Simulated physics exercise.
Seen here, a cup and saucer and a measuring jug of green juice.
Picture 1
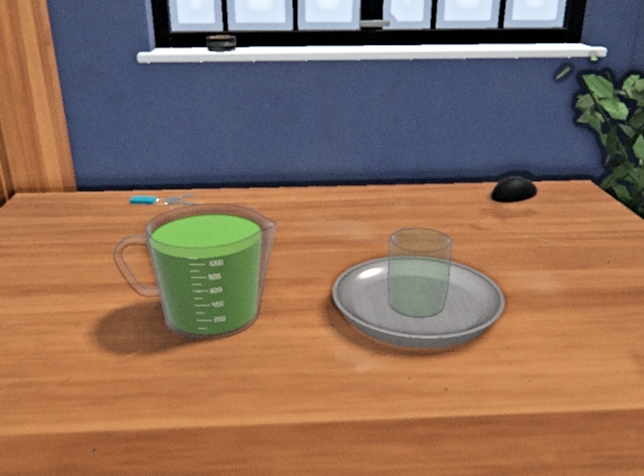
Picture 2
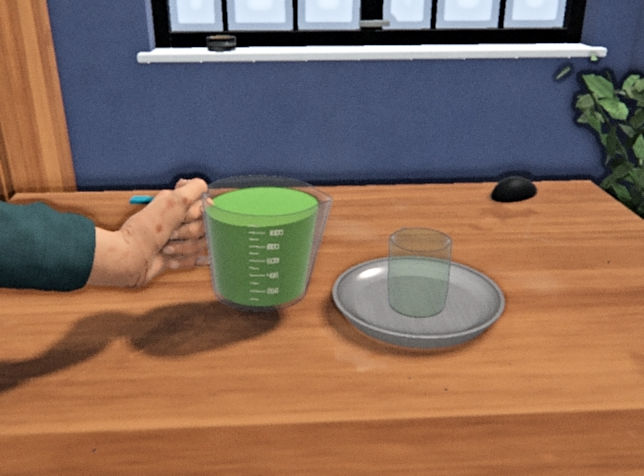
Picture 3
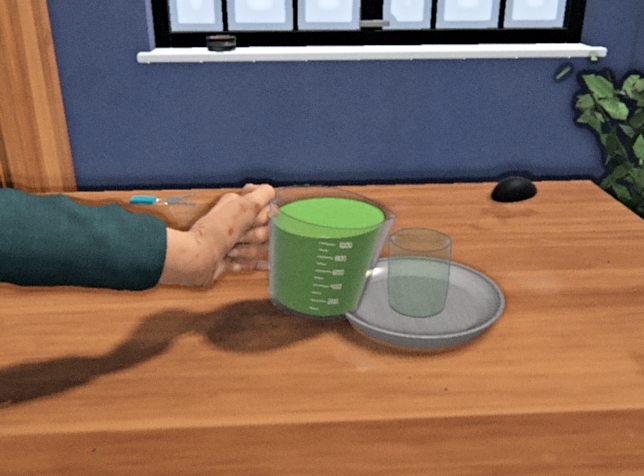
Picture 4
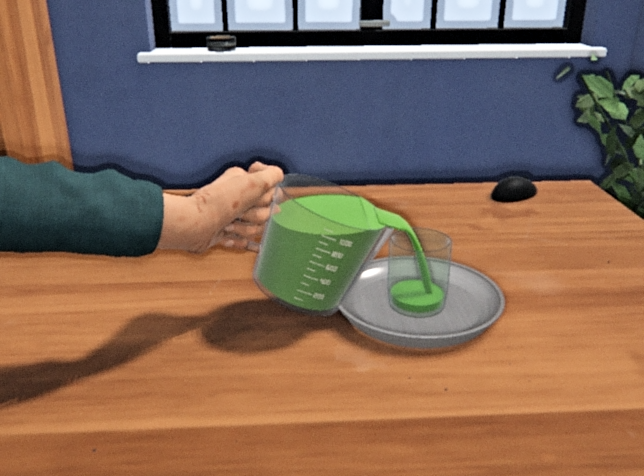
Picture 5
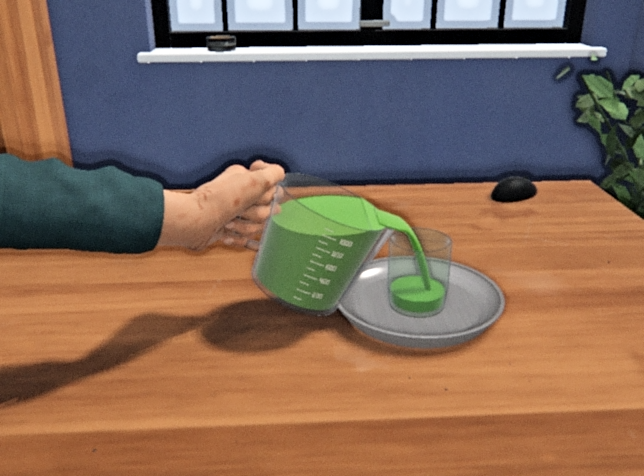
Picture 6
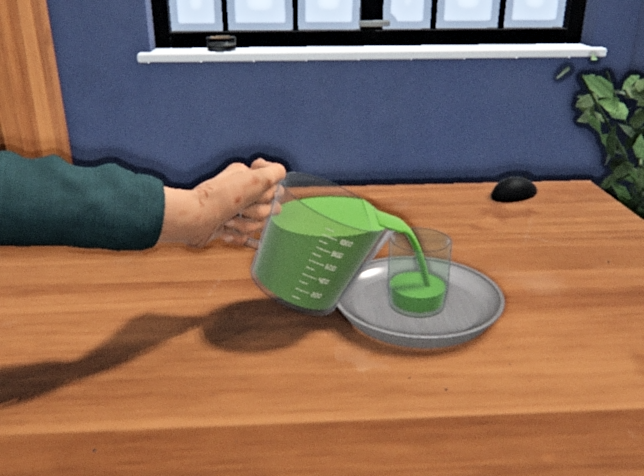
A hand lifts a jug of green juice, moves it right, and pours into a cup.
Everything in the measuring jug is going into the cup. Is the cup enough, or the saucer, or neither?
It overflows cup and saucer.
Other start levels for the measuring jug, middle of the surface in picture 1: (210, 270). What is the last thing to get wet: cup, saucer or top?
Verdict: Saucer too.
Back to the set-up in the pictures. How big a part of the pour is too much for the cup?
Near 75 in a hundred.
Shortly, the cup is full to the brim; the saucer is wet, with room to spare.
Then, the cup is full to the brim; the saucer is full and running over.
At the finish, the cup is full to the brim; the saucer is full and running over.
